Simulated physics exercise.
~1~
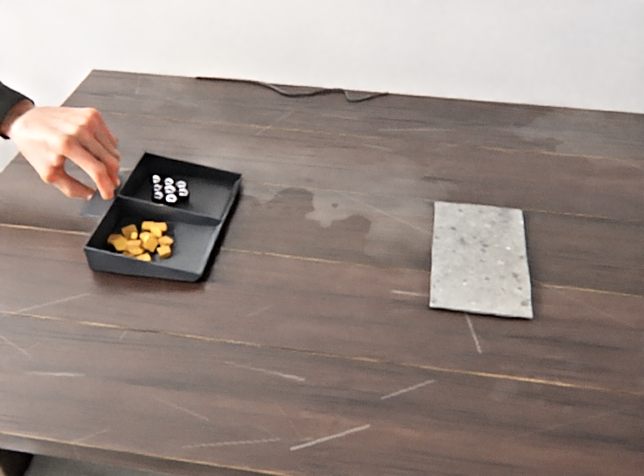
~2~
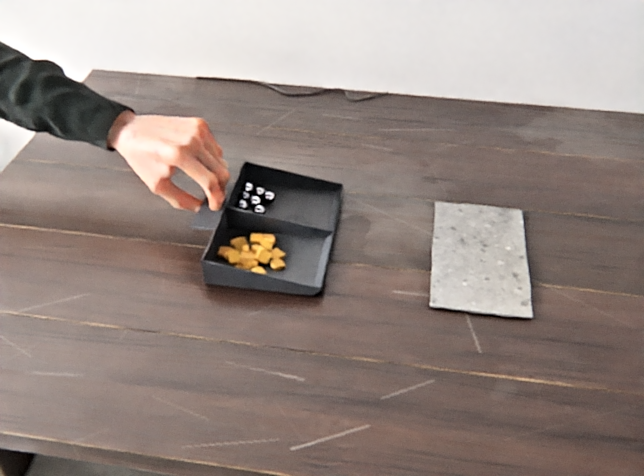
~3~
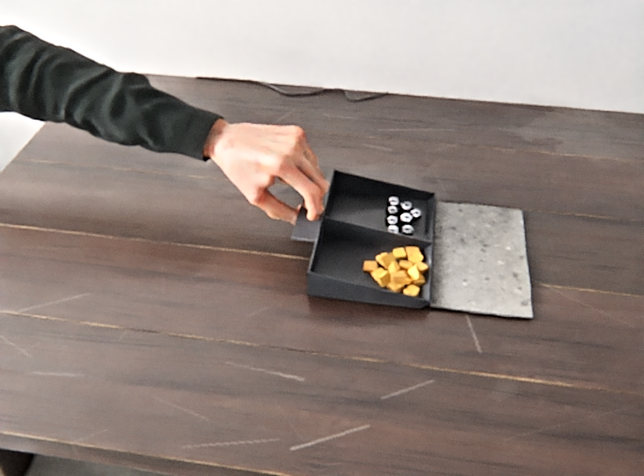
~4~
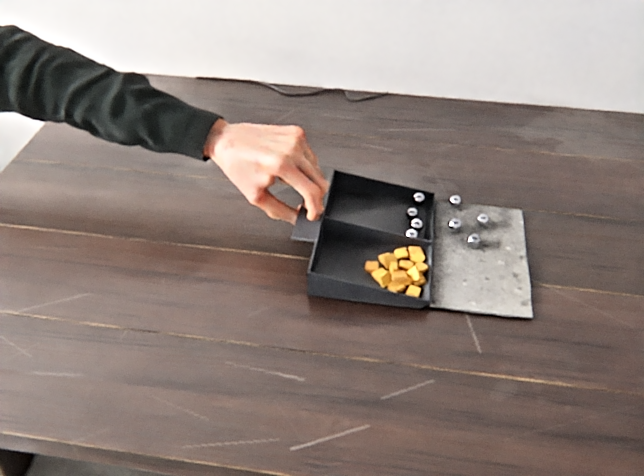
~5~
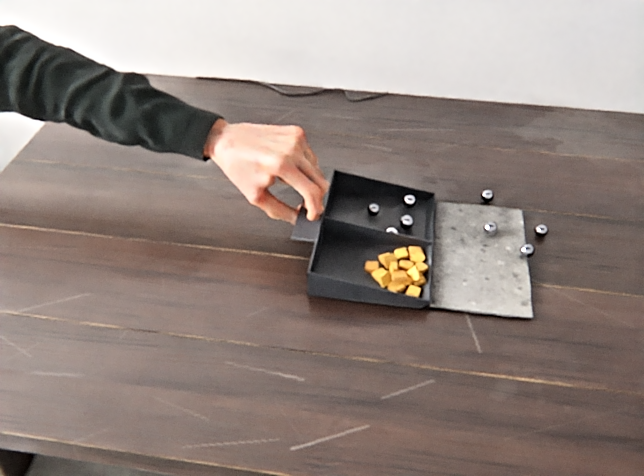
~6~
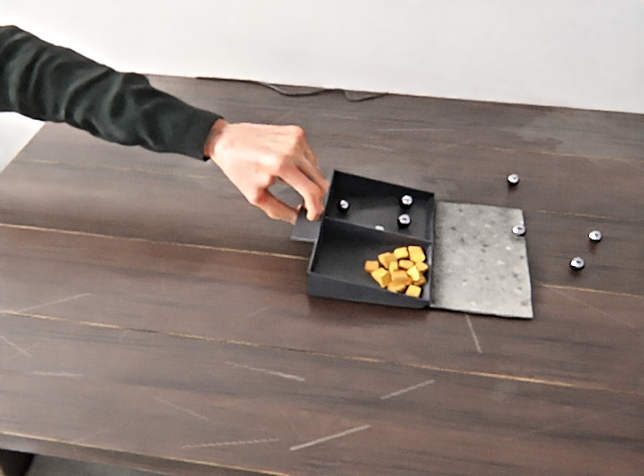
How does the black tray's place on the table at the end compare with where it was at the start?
It starts on the left side of the table, well away from the grey slab, and ends farther right, up against the slab's left edge.
